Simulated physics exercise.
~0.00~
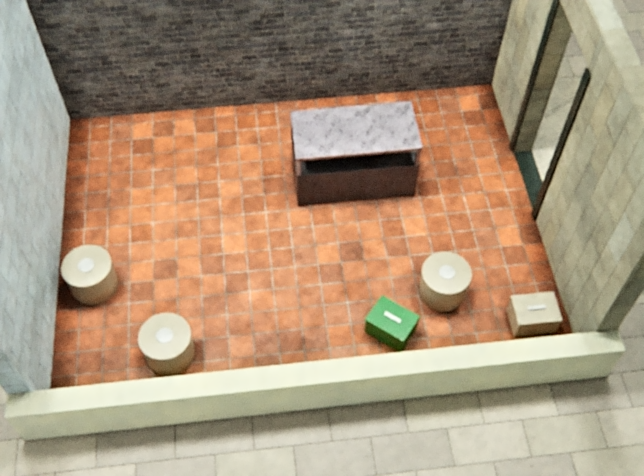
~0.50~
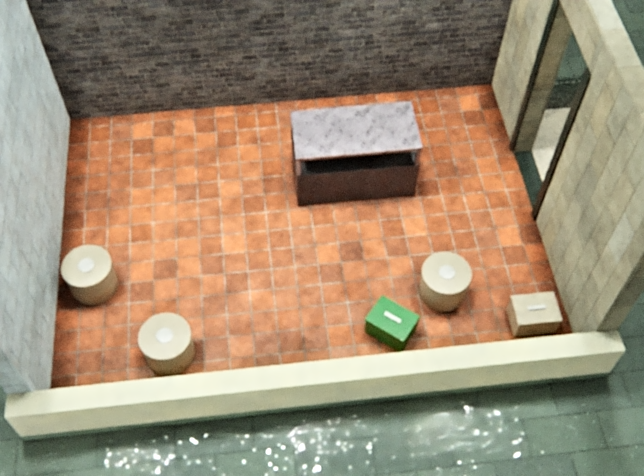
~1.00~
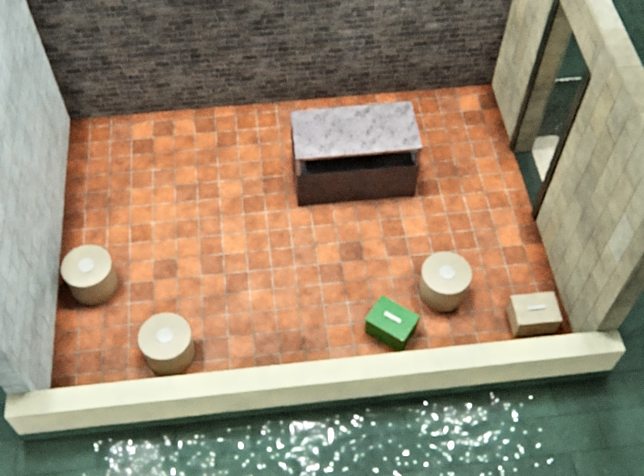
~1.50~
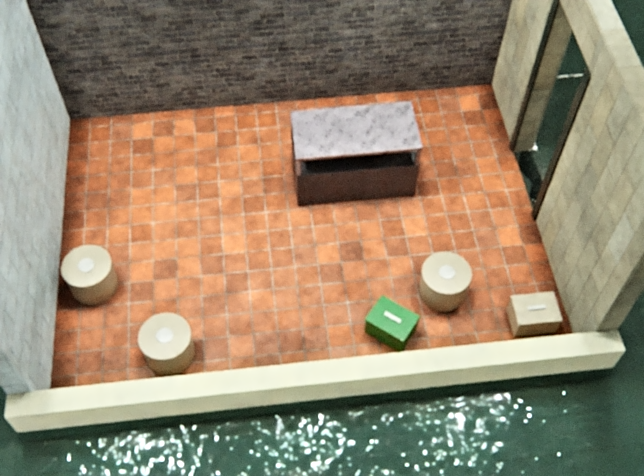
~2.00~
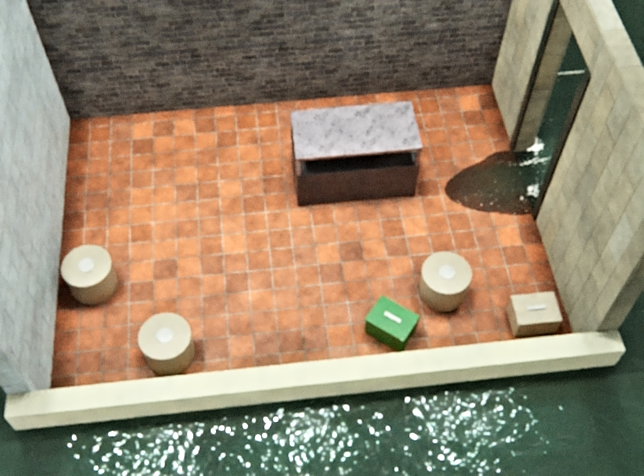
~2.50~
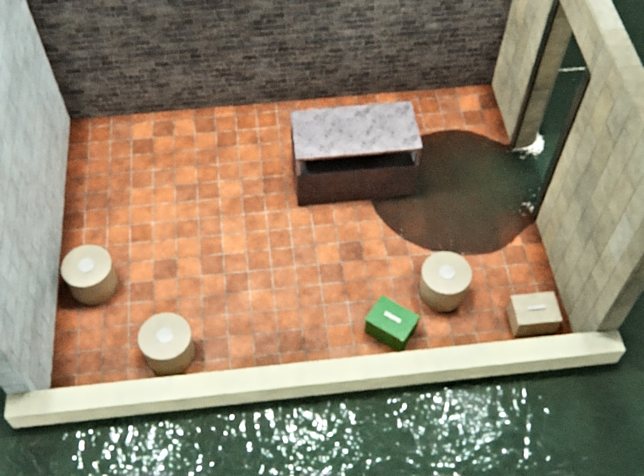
A corner store with an orange tiled floor, a dark brick back wall and an open doorway at right is seen from high above by a still camera. A grey-topped counter stands toward the back, with three pale round tubs, a green tote and a tan tote nearer the front. Dark water covers the paving outside, then enters through the doorway and spreads across the floor to the counter, while the objects stay put.
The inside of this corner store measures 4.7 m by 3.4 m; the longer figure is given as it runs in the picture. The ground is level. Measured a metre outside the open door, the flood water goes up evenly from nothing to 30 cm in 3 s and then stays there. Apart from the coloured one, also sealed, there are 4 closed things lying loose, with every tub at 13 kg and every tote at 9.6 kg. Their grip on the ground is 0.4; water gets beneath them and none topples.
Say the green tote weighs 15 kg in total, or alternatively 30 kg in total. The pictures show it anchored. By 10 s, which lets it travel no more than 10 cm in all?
The one that works is only the second, 30 kg.
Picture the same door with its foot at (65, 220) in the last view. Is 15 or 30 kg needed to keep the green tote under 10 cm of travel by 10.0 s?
That way, only the big mass suffices.
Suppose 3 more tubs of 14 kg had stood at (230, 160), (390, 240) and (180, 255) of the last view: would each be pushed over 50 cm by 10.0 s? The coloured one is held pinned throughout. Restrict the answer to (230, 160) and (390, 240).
In that order: Within it, beyond it.
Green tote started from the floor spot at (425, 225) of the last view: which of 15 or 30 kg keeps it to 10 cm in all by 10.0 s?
It turns out that no load succeeds.
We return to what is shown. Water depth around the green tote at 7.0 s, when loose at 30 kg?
Depth: Approx. 6 cm.
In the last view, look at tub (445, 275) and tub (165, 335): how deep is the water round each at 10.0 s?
Around 6 cm and 13 cm.
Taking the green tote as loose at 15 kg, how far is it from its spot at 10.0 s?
It would be some 30 cm from its spot.
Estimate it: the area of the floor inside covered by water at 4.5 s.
Roughly 10.0 m2.
After 3.5 s the green tote would be 0 cm from its start with 15 kg and 0 cm from its start with 30 kg; 0 cm of water round it then.
After 4.5 s the green tote would be 0 cm from its start with 15 kg and 0 cm from its start with 30 kg; 2 cm of water round it then.
After 7.0 s the green tote would be 0 cm from its start with 15 kg and 0 cm from its start with 30 kg; 6 cm of water round it then.
After 10.0 s the green tote would be 29 cm from its start with 15 kg and 0 cm from its start with 30 kg; 10 cm of water round it then.
